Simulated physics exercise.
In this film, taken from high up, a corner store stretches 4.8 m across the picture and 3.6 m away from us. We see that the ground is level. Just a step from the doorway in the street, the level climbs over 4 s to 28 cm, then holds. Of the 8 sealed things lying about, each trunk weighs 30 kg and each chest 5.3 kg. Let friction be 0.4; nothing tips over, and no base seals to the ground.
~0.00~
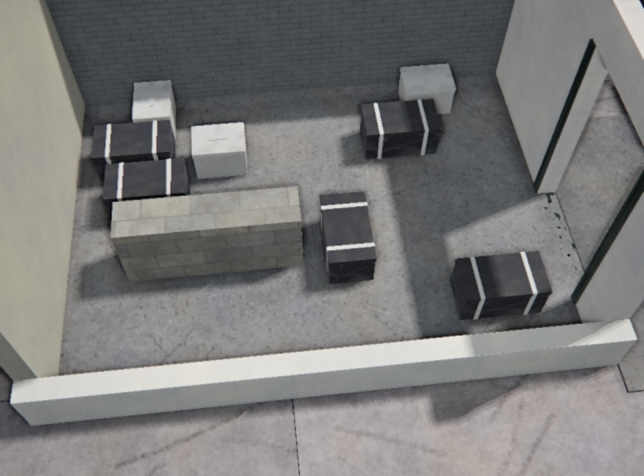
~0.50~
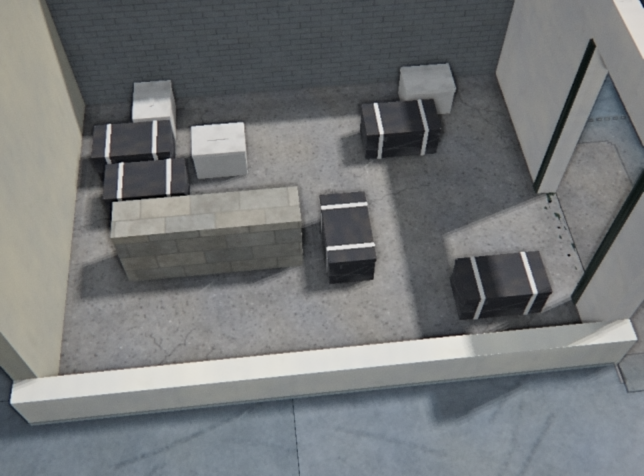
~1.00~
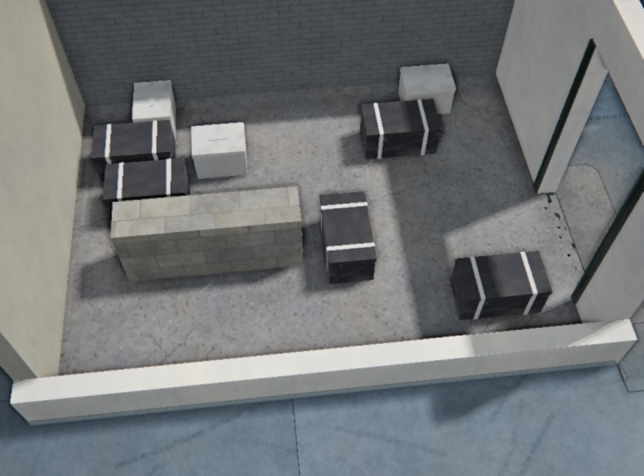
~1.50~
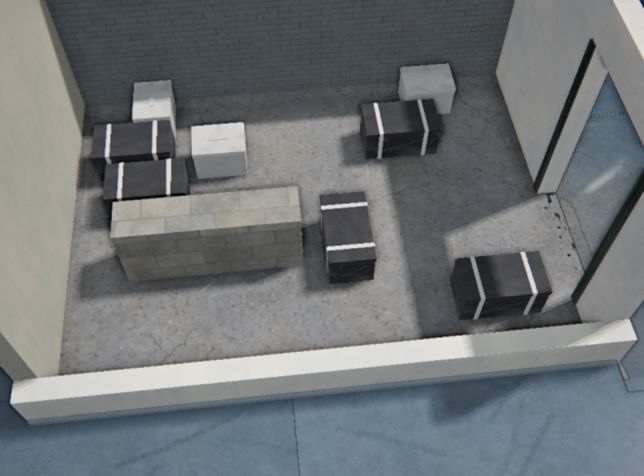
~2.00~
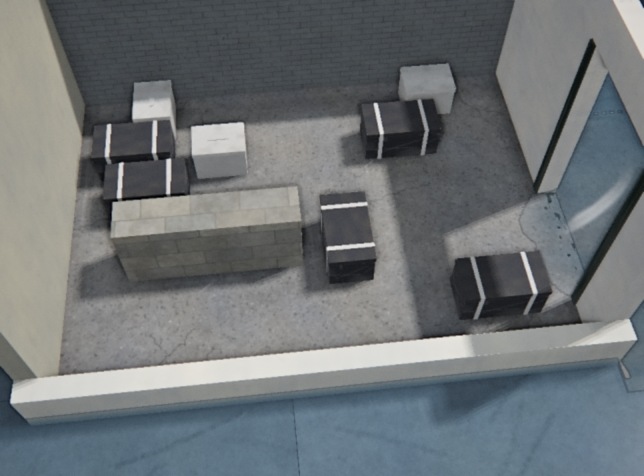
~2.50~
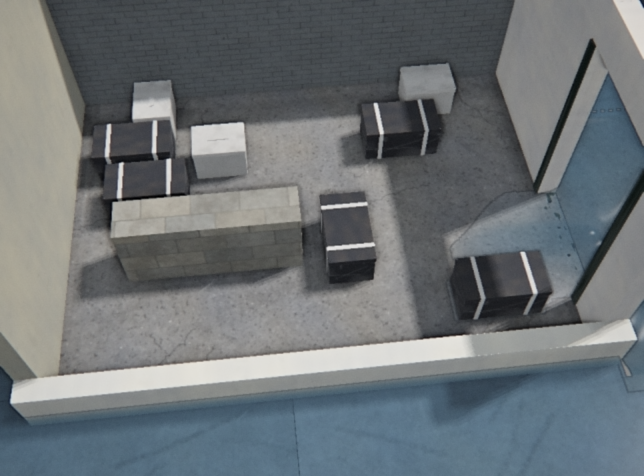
In a walled corner store, water spreads outside and creeps through the doorway past unmoving trunks.
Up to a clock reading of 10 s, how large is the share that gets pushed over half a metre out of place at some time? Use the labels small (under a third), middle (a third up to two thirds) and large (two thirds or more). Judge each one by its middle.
Middle.
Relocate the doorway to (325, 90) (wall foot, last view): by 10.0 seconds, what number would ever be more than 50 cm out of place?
Then 4.
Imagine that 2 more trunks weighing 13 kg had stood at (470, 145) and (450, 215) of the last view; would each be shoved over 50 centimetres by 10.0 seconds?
So the first ends up within that distance while the second ends up beyond that distance.
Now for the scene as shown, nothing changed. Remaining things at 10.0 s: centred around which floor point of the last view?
Somewhere near (244, 175).
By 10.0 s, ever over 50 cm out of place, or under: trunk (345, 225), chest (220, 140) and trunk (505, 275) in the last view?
Result, in order: Stayed within / exceeded / exceeded.
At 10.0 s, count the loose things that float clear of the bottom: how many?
At that moment it comes to 7.
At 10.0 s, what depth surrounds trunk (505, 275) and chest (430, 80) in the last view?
18 and 6 cm.
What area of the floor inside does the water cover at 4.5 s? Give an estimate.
Some 7.0 m2.
After 3.5 s 0 of 8 are over 50 cm from their spots; 0 afloat.
After 4.5 s 0 of 8 are over 50 cm from their spots; 0 afloat.
After 7.0 s 3 of 8 are over 50 cm from their spots; 2 afloat.
After 10.0 s 5 of 8 are over 50 cm from their spots, and 5 have been at some point; 7 afloat.
